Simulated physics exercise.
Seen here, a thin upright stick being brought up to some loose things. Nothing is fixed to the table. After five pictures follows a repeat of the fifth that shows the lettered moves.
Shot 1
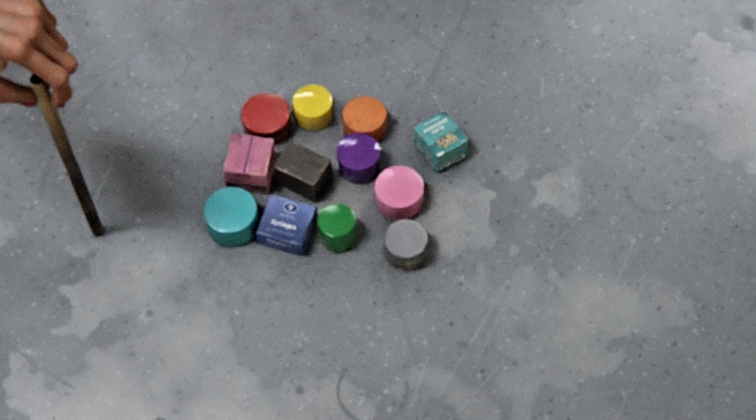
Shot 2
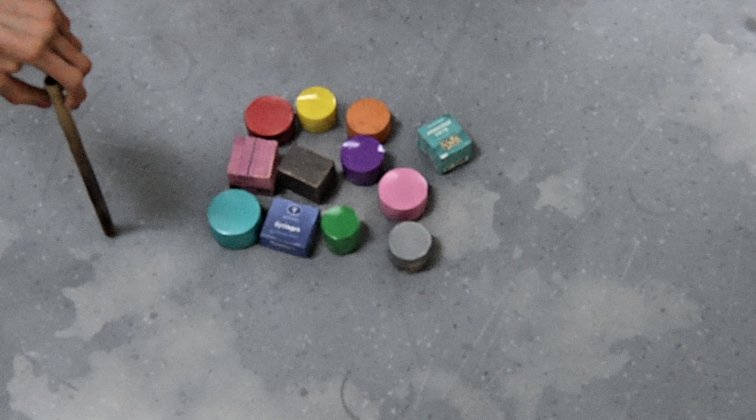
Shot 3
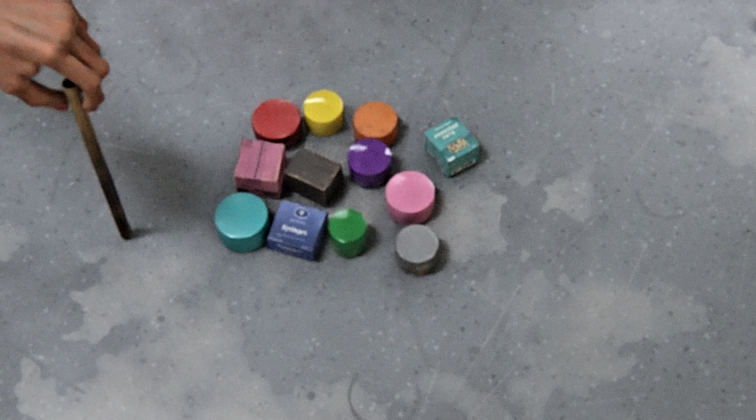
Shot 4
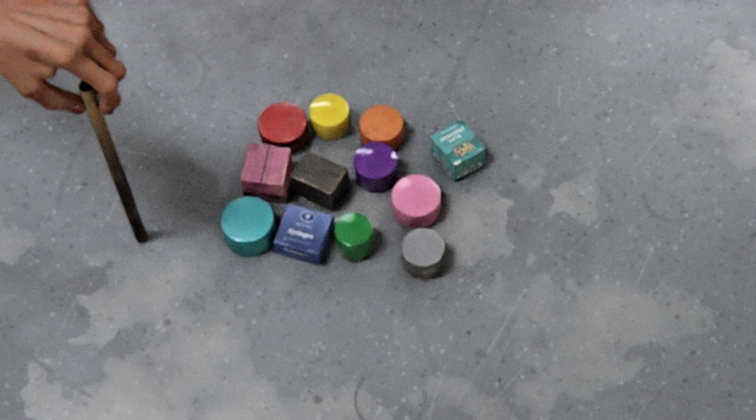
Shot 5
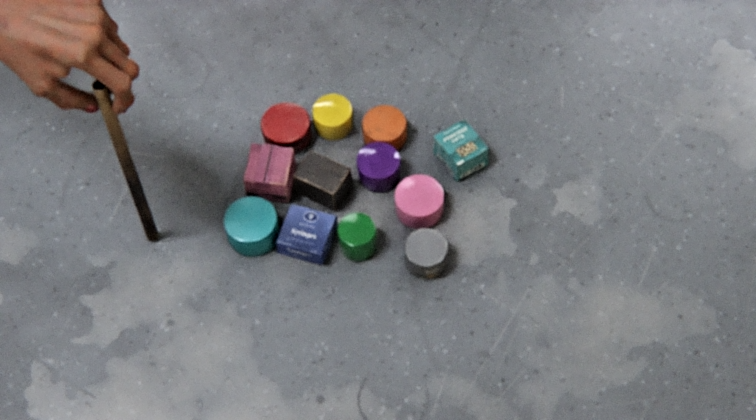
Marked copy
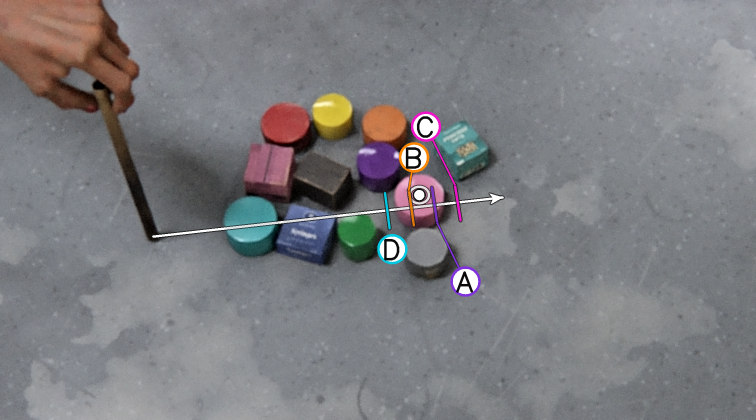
To begin with, a hand at the upper left holds a thin upright stick on a grey, mottled surface, left of a loose cluster of colourful round pots and small boxes. The hand then moves the stick steadily rightward, narrowing the gap to the turquoise tin, while the cluster keeps its arrangement.
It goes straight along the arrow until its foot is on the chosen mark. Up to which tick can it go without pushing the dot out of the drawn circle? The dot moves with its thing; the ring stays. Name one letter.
Stop at D.
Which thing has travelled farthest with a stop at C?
It is the pink pot.
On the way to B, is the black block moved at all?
No.
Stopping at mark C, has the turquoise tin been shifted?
Yes.
On the marked copy, A at (435, 205); B at (411, 207); C at (458, 203); D at (387, 211); the arrow from (153, 237) to (503, 197); the white dot at (419, 195).
With D. Early on, foot of the stick (238, 228); turquoise tin (265, 229); blue box (316, 236).
Further on, foot of the stick (322, 218); turquoise tin (301, 242); blue box (352, 249).
At the end, foot of the stick (387, 211); turquoise tin (301, 242); blue box (352, 249); the dot is still in its ring.
As for the rest, A shifts the dotted thing to (465, 199); B shifts the dotted thing to (441, 200); C shifts the dotted thing to (488, 198).
